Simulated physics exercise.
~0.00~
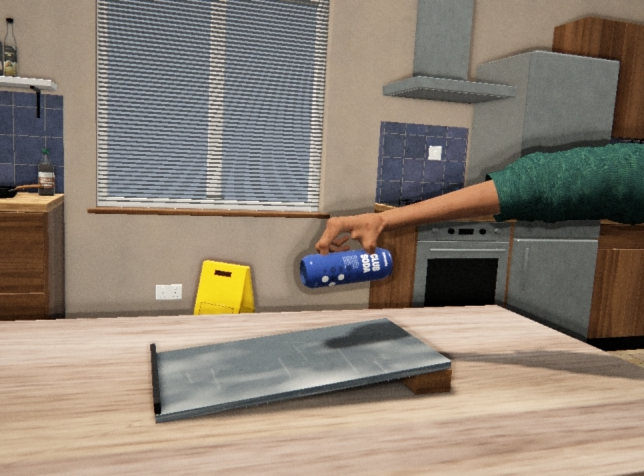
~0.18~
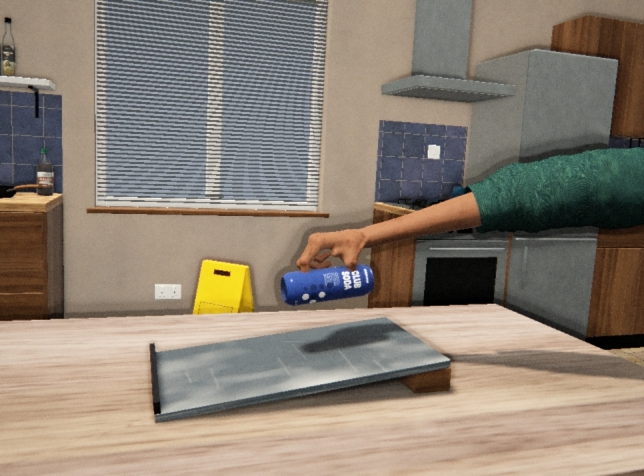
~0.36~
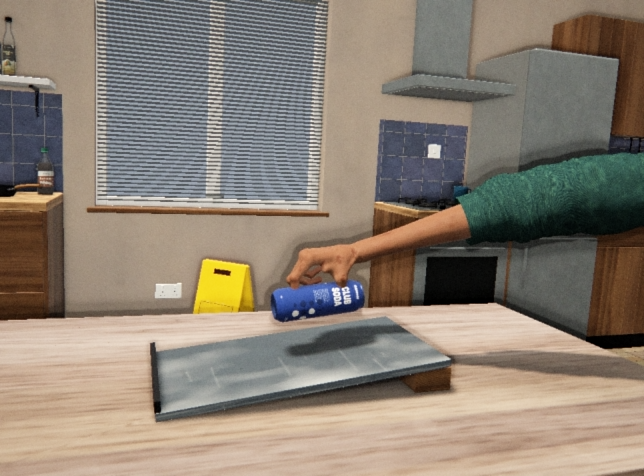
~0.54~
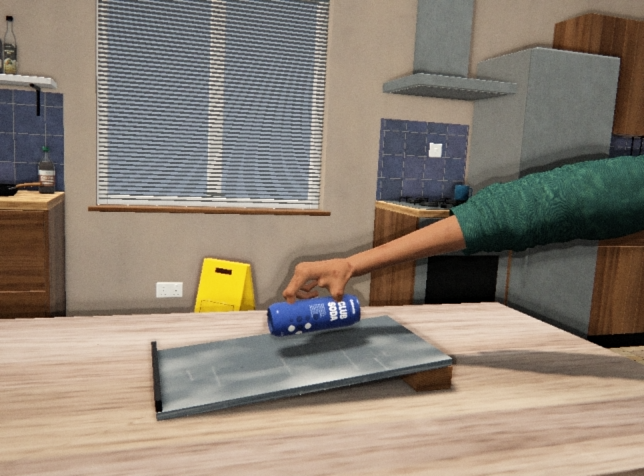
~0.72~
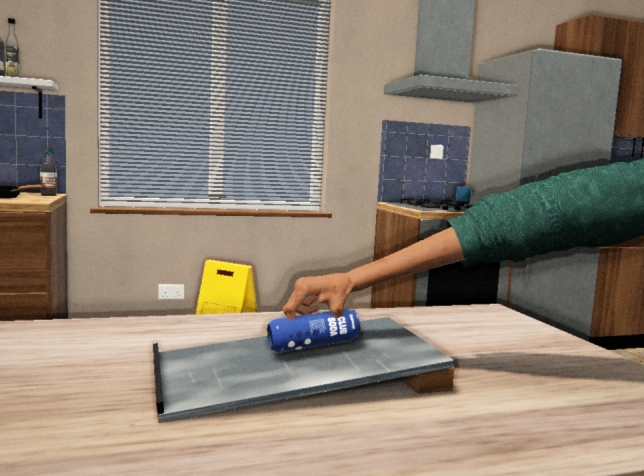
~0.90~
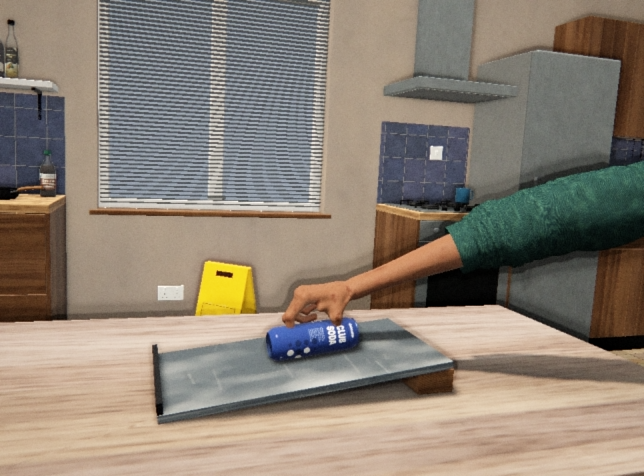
A blue can, held on its side by a hand in a green sleeve, moves left and down above a grey board propped on a block on a kitchen table. It then lowers onto the sloping board, where it rests with the fingers still on it.
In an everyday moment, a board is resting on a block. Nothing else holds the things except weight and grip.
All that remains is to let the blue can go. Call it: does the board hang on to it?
Yes, it stays where it was left.
After 1.20 s, no change.
After 1.60 s, blue can resting near (312, 339).
In the end (1.9 s), it is unmoved. At the end, from the last picture's camera, blue can near (312, 339). The blue can remains at rest.
